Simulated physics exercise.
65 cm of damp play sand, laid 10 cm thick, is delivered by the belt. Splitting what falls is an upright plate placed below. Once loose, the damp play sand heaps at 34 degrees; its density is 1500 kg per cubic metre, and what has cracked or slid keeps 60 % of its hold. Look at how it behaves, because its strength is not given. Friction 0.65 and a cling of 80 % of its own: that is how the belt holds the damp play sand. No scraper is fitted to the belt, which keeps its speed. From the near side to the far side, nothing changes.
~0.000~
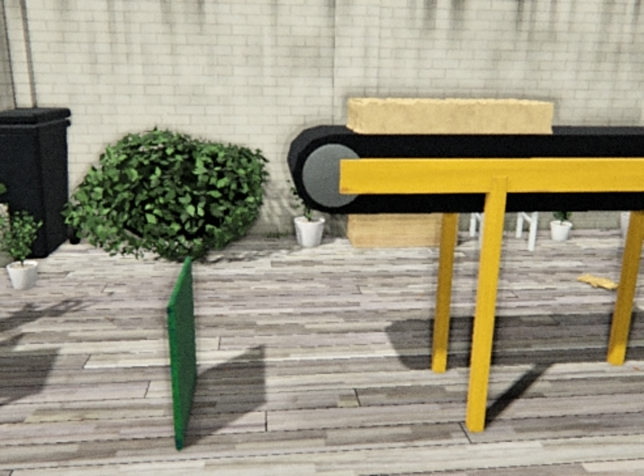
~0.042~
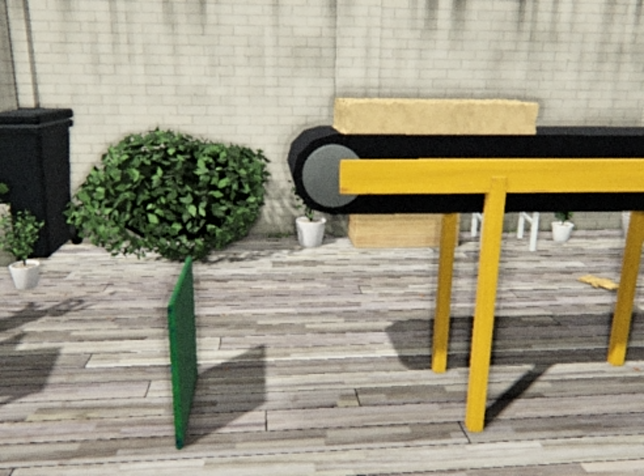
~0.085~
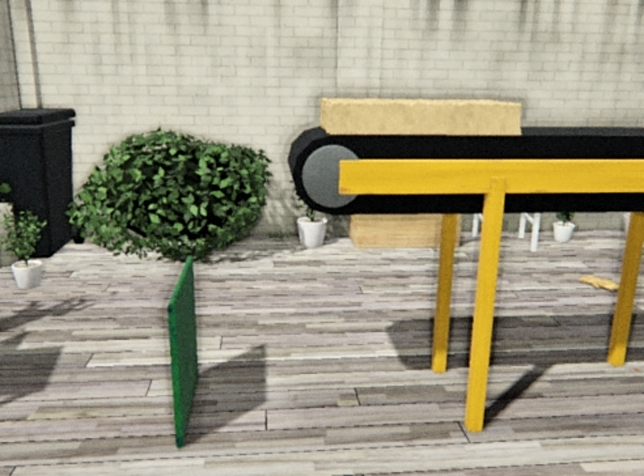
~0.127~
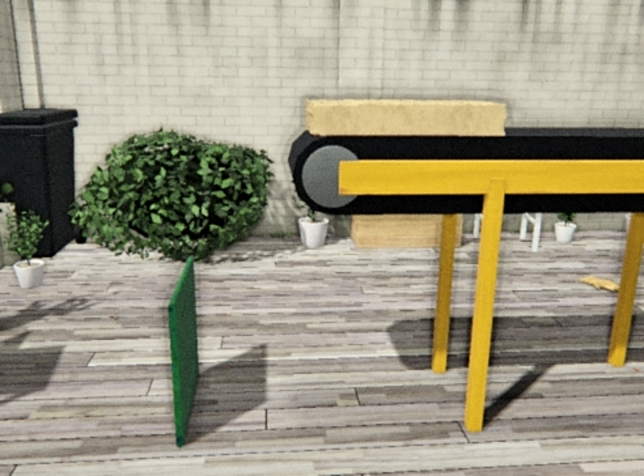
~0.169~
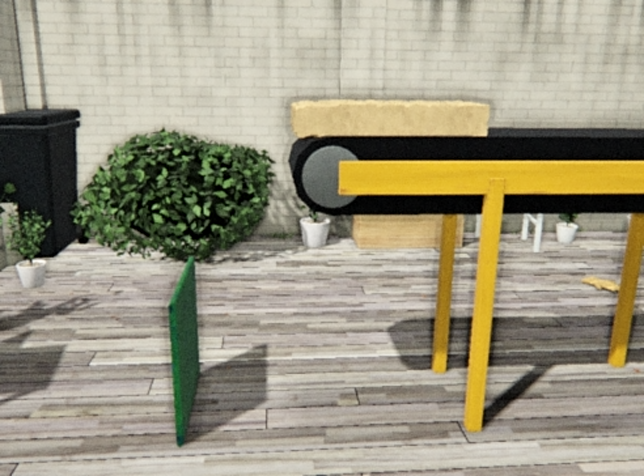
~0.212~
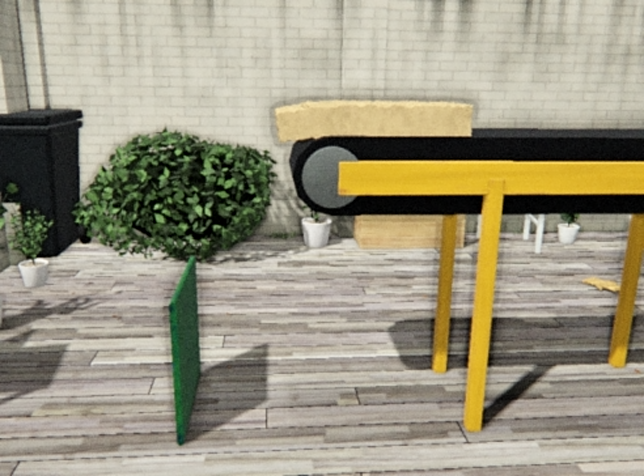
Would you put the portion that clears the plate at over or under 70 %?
My call: Under.
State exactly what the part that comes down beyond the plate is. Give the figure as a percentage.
The figure sits near 50 percent.
After 0.37 s, 0 % is beyond the plate's line.
After 0.56 s, 10 % is beyond the plate's line.
After 0.75 s, 31 % is beyond the plate's line.
After 0.93 s, 51 % is beyond the plate's line.
After 2.09 s, at the end, 52 % is beyond the plate's line.
